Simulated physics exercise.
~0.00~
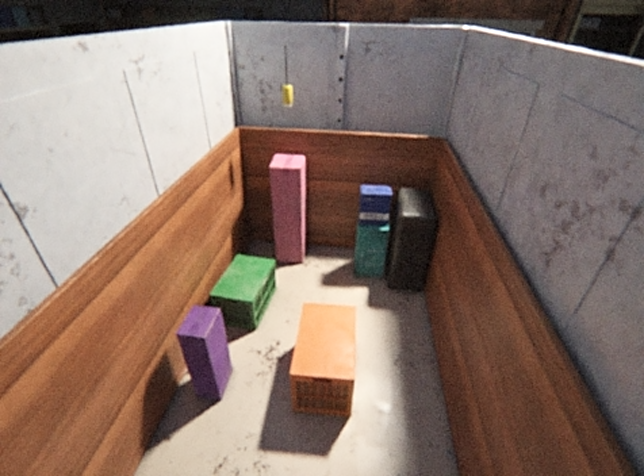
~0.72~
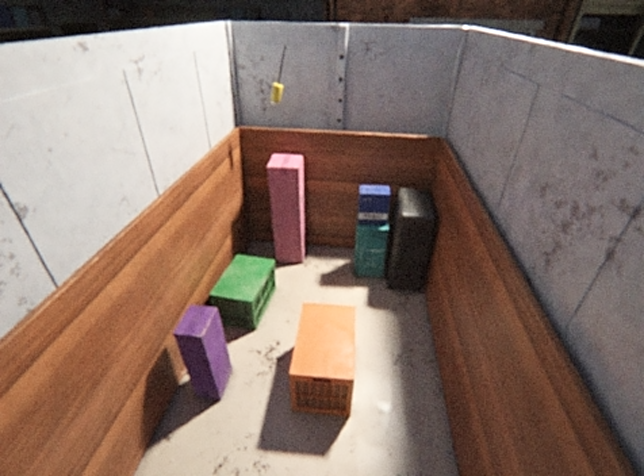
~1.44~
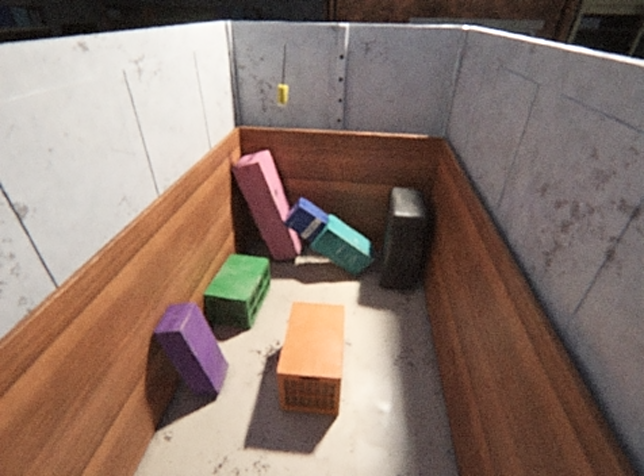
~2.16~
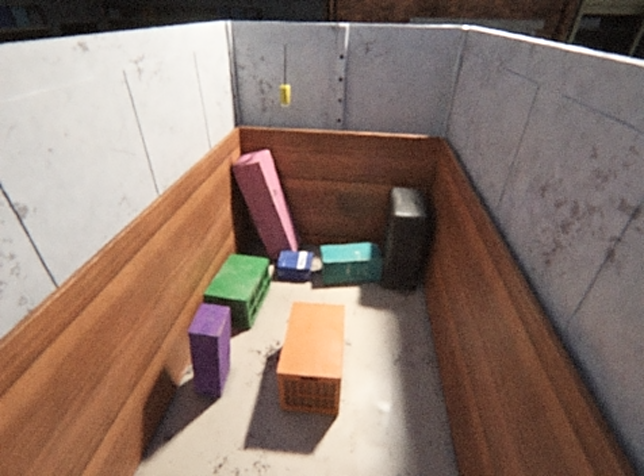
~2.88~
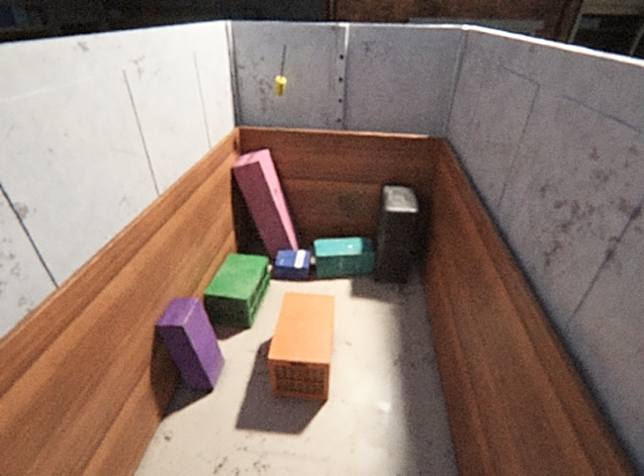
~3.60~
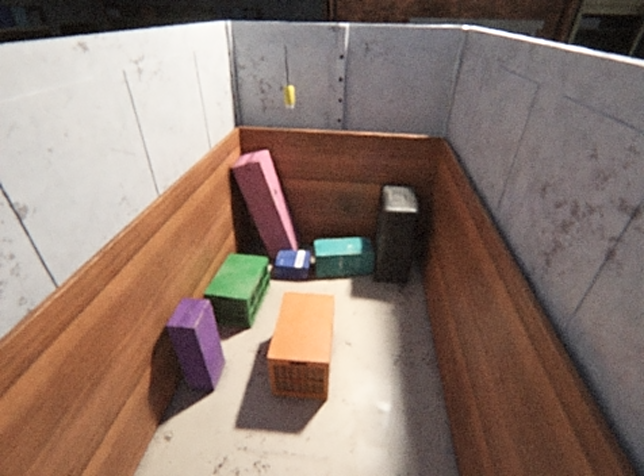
A wood-lined load bay with grey upper walls, seen from above and behind, holds a tall pink box at the back left, a blue box on an upright turquoise one beside a black case at the back right, and green, purple and orange boxes nearer. A small yellow lamp sways at the far wall. The load shifts left, the pink and purple boxes tilt, and the blue and turquoise boxes topple. Both land on their sides on the floor, while the purple box rocks upright, then leans left again. The orange box and black case slide slightly farther back. Finally the pink box still leans in the corner, with the blue and turquoise boxes lying between it and the upright case.
